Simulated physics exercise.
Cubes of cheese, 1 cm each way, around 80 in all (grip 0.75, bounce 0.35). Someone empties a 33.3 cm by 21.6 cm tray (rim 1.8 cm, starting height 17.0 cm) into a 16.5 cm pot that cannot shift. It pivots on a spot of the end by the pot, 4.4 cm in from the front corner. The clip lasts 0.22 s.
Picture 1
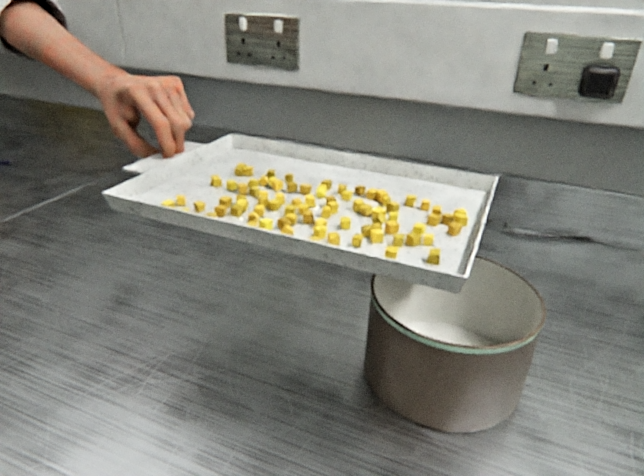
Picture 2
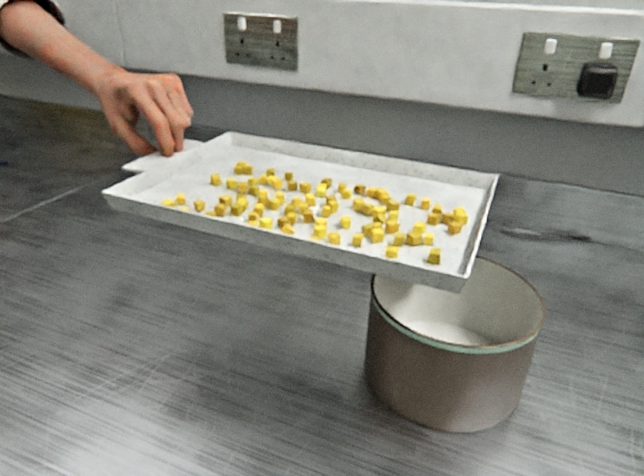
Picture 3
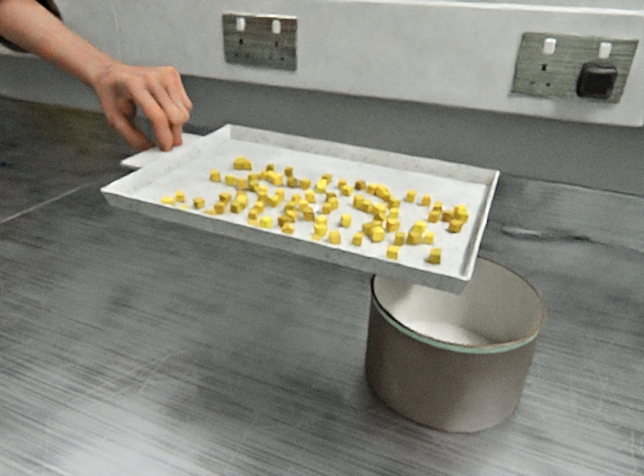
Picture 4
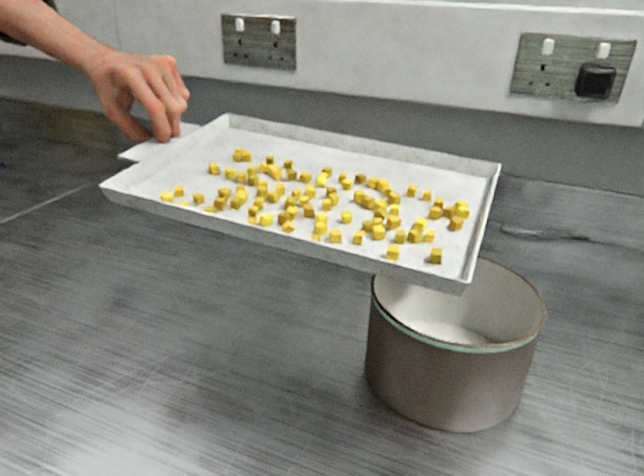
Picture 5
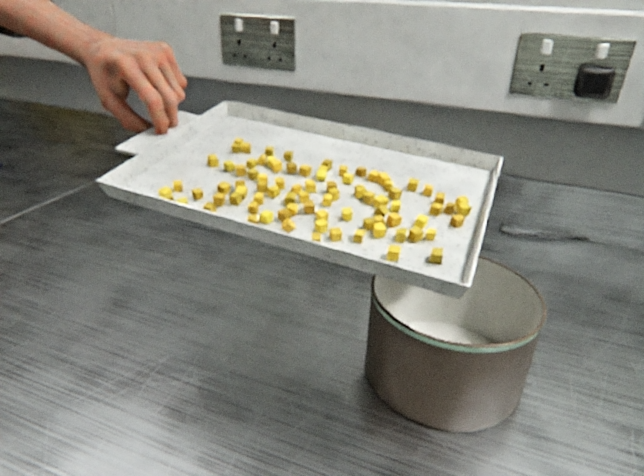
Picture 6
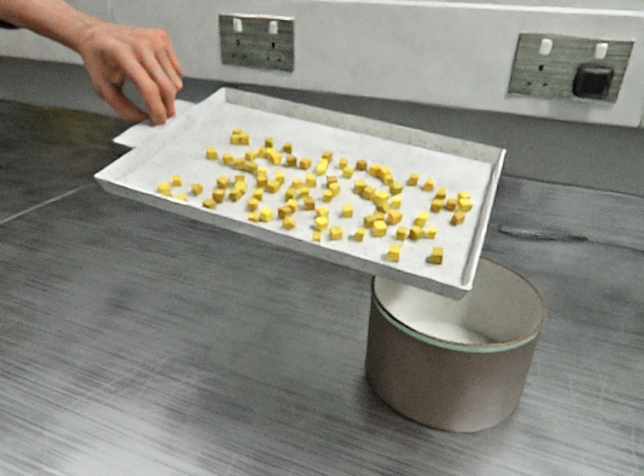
At first, a hand at the left holds a white tray of scattered yellow cheese cubes nearly level above a metallic counter, its right end over a round pot. The hand then gradually raises the left end, tilting the tray gently down toward the right, while the cubes stay spread across it.
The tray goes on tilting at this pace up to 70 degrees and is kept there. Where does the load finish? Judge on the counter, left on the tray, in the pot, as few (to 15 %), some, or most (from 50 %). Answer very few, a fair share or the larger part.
Counter a fair share, tray the larger part, pot very few.
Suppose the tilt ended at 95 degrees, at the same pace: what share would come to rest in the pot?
In that case some 0 per cent.
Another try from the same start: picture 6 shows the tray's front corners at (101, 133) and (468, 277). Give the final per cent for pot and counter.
Pot 0, counter 50.
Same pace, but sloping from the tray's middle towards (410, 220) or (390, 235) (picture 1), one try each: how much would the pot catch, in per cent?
About 25 and 0 per cent.
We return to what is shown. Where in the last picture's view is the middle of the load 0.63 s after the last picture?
Near (350, 253).
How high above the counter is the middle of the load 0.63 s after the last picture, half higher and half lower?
Some 18 cm.
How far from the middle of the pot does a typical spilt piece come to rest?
Some 20 cm.
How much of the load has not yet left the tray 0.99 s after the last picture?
Some 70 per cent of the load.
Then, 0.38 s after the last picture, tilt 40 degrees; the tray holds 100 %, the pot 0 %.
Then, 0.63 s after the last picture, tilt 59 degrees; the tray holds 90 %, the pot 0 %.
Then, 0.99 s after the last picture, tilt 70 degrees; the tray holds 70 %, the pot 0 %.
In the end, counter 30 %, tray 70 %, pot 0 %.
